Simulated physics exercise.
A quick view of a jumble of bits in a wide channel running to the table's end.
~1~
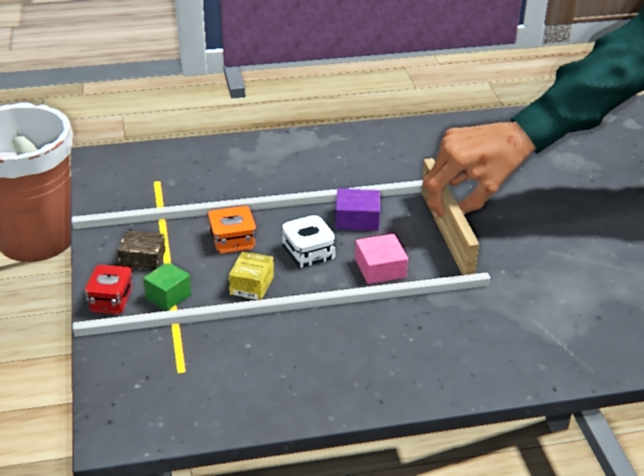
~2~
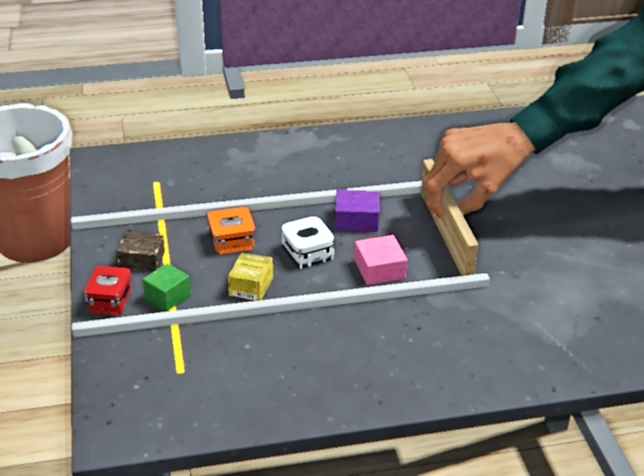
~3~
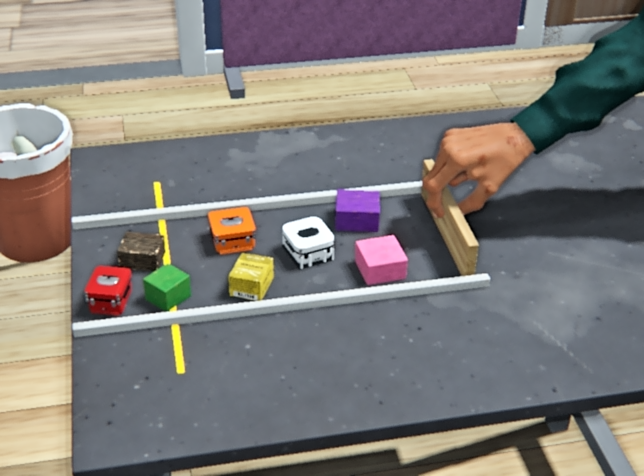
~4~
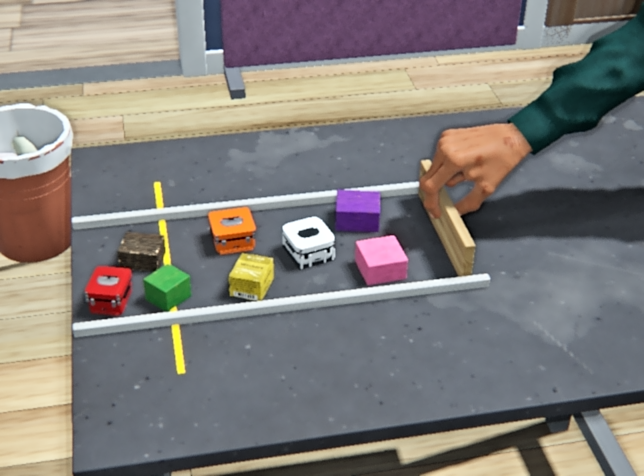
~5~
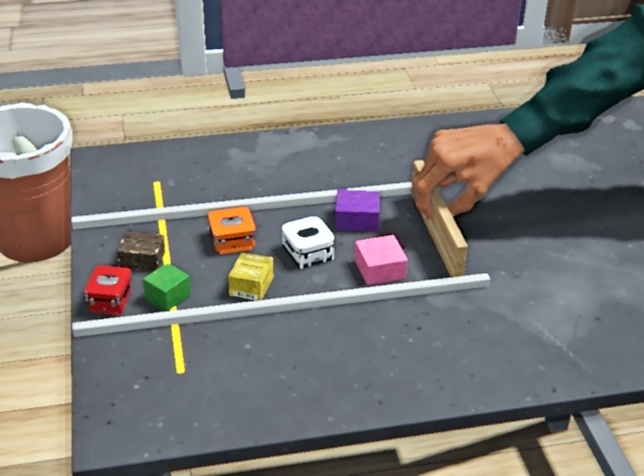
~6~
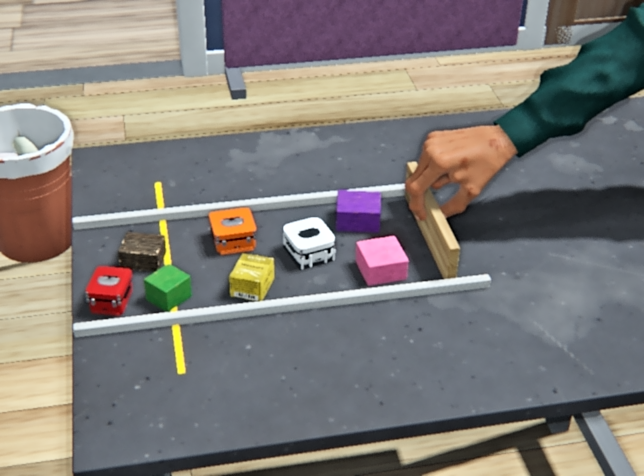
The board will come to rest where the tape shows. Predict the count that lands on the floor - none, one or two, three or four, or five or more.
Those that leave the table: One or a pair.
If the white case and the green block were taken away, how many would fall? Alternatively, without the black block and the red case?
The count is 1 in one try and 0 in the other, in that order.
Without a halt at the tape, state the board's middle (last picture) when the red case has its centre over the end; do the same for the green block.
Its middle is around (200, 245) and around (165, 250).
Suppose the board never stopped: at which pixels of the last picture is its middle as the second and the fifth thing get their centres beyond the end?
About (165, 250) and about (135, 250).
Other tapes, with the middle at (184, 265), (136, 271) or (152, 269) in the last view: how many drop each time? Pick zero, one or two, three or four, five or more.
In that order: Either one or two; three to four; either three or four.
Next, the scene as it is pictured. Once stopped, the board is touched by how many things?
2 end up touching it.
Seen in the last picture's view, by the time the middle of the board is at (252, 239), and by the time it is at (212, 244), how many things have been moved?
So far 6, and 8 at the second.
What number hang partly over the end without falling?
Count of overhanging things: 2.
Early on, none off yet; red case at rest near (110, 292); black block at rest near (143, 252); green block at rest near (168, 288).
A while later, none off yet; red case at rest near (110, 292); black block at rest near (143, 252); green block moving near (156, 289).
Finally, the number that fall off is one or two; lost, red case.
